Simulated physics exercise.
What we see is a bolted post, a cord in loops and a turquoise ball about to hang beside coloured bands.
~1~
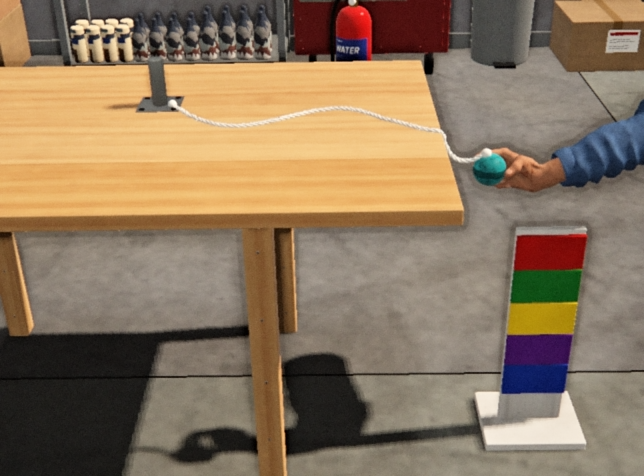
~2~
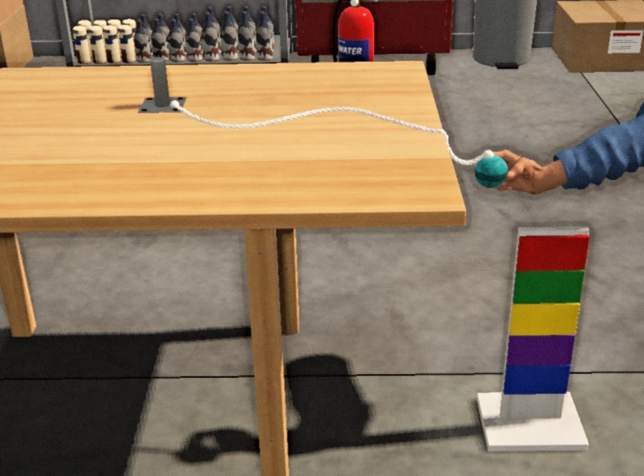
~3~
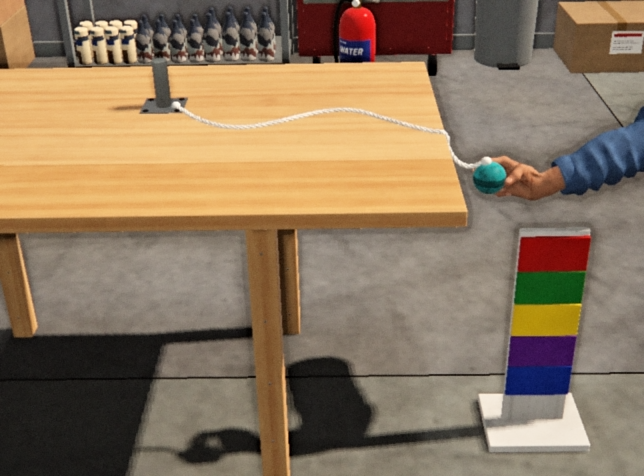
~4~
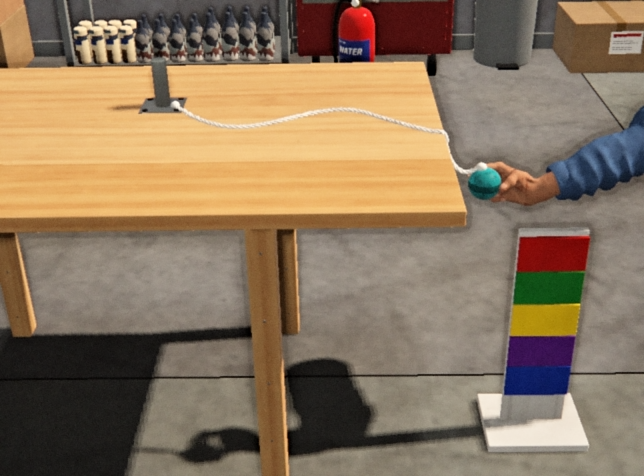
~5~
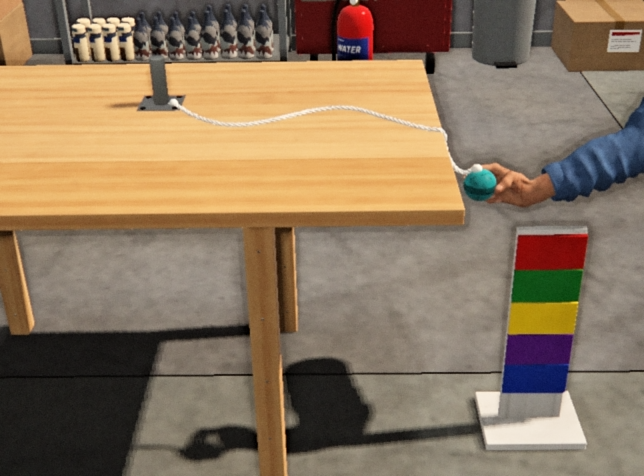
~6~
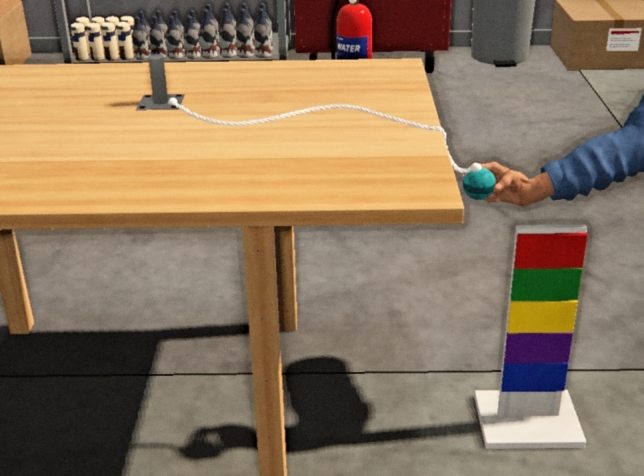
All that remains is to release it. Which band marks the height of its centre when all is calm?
The cord holds its middle at red.
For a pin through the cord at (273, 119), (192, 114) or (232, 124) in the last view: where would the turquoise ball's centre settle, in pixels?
In that order: (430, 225), (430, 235) and (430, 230).
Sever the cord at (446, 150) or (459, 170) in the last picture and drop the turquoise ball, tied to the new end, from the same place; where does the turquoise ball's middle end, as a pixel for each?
In that order: (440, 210) and (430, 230).
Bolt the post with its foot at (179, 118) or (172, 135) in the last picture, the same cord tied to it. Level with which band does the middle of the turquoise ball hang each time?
Try by try: Green; green.
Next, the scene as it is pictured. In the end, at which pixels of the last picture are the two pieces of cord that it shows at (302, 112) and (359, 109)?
The first at (332, 115), the second at (394, 120).
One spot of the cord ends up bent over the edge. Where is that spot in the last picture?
At (398, 121), roughly.
Early on, ball near (470, 251); level with red.
Midway, ball near (410, 236); level with red.
Near the end, ball near (442, 249); level with red.
Finally, ball near (433, 246); level with red. At red.
